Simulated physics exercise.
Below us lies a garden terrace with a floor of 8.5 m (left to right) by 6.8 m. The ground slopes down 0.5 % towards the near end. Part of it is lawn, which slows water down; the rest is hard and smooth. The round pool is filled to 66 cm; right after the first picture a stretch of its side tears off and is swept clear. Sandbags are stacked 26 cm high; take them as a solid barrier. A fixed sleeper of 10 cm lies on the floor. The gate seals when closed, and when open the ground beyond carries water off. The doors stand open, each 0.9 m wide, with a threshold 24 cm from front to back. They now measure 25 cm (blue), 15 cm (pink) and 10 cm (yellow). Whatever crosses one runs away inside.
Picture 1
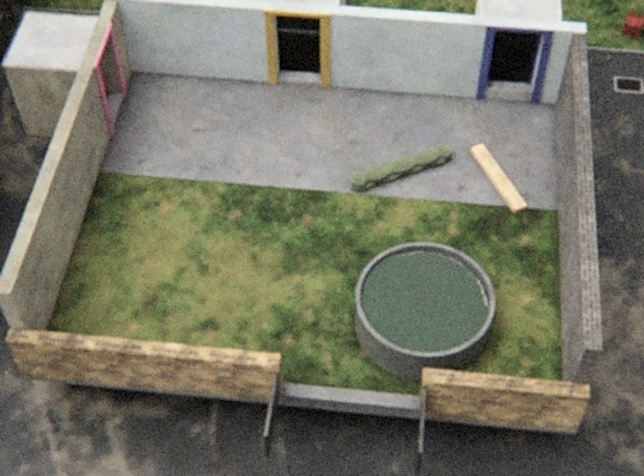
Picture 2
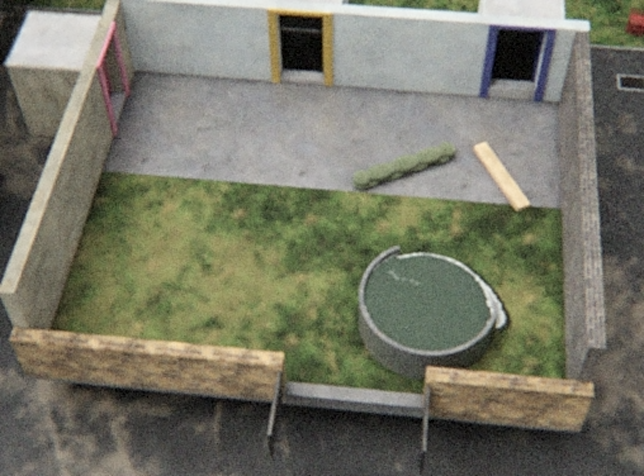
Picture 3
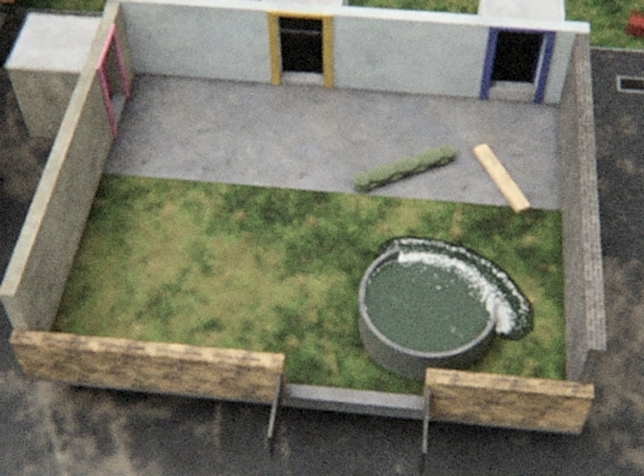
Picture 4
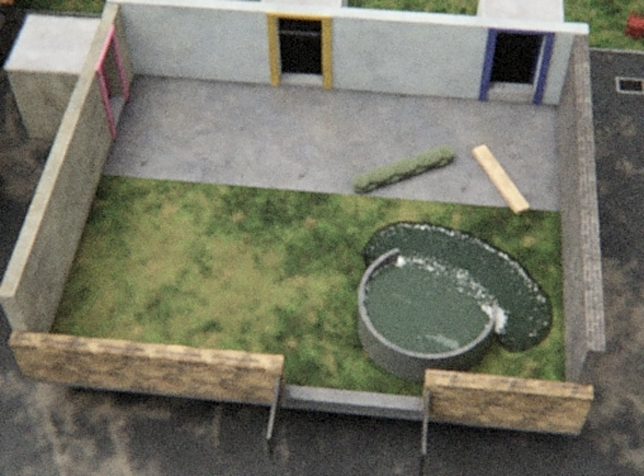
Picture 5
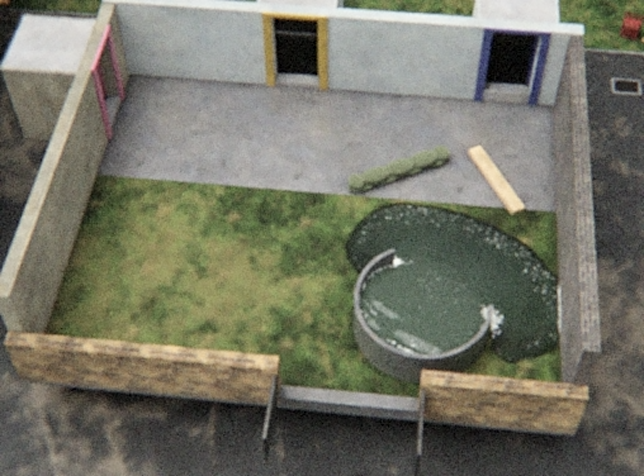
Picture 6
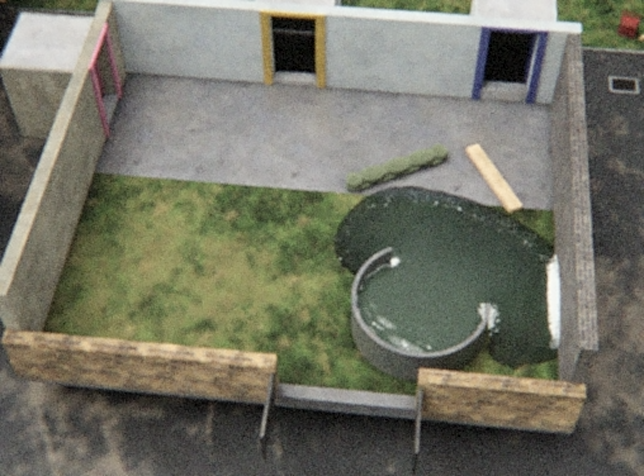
Dark green water broke out through the far side of a round pool in a walled yard, then spread in a widening puddle across the grass towards the paving and the right-hand wall.
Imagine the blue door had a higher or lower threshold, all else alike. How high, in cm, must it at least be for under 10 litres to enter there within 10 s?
It would have to be roughly 22 cm high.
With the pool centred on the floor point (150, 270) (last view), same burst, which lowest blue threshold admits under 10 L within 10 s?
Then roughly 6.5 cm.
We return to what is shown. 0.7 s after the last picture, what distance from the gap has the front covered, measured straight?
Roughly 3.2 m.
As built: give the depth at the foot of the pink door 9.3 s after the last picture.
Some 5.0 cm.
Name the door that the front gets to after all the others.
Last comes the pink one.
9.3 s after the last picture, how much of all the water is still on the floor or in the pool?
Roughly 98 in a hundred.
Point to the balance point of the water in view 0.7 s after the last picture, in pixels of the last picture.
At about (451, 277).
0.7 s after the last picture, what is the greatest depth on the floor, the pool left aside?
Up to some 26 cm.
Then, 0.7 s after the last picture water covers 20 % of the floor, deepest (26 cm) near (544, 287); it has not reached the blue door.
Then, 2.3 s after the last picture water covers 35 % of the floor, deepest (30 cm) near (532, 107); 25 cm at the blue door, 1 litre in over its 25 cm threshold.
Then, 9.3 s after the last picture water covers 90 % of the floor, deepest (10 cm) near (523, 406); 4 cm at the blue door, 4 litres in over its 25 cm threshold.
At the blue door as built, the water peaked near 26 cm, 2.1 s after the last picture.
Run again over the same 10 s with other heights there, 16 litres in over 20 cm, 2 litres over 27 cm. The limit of 10 litres is kept from about 22 cm up.
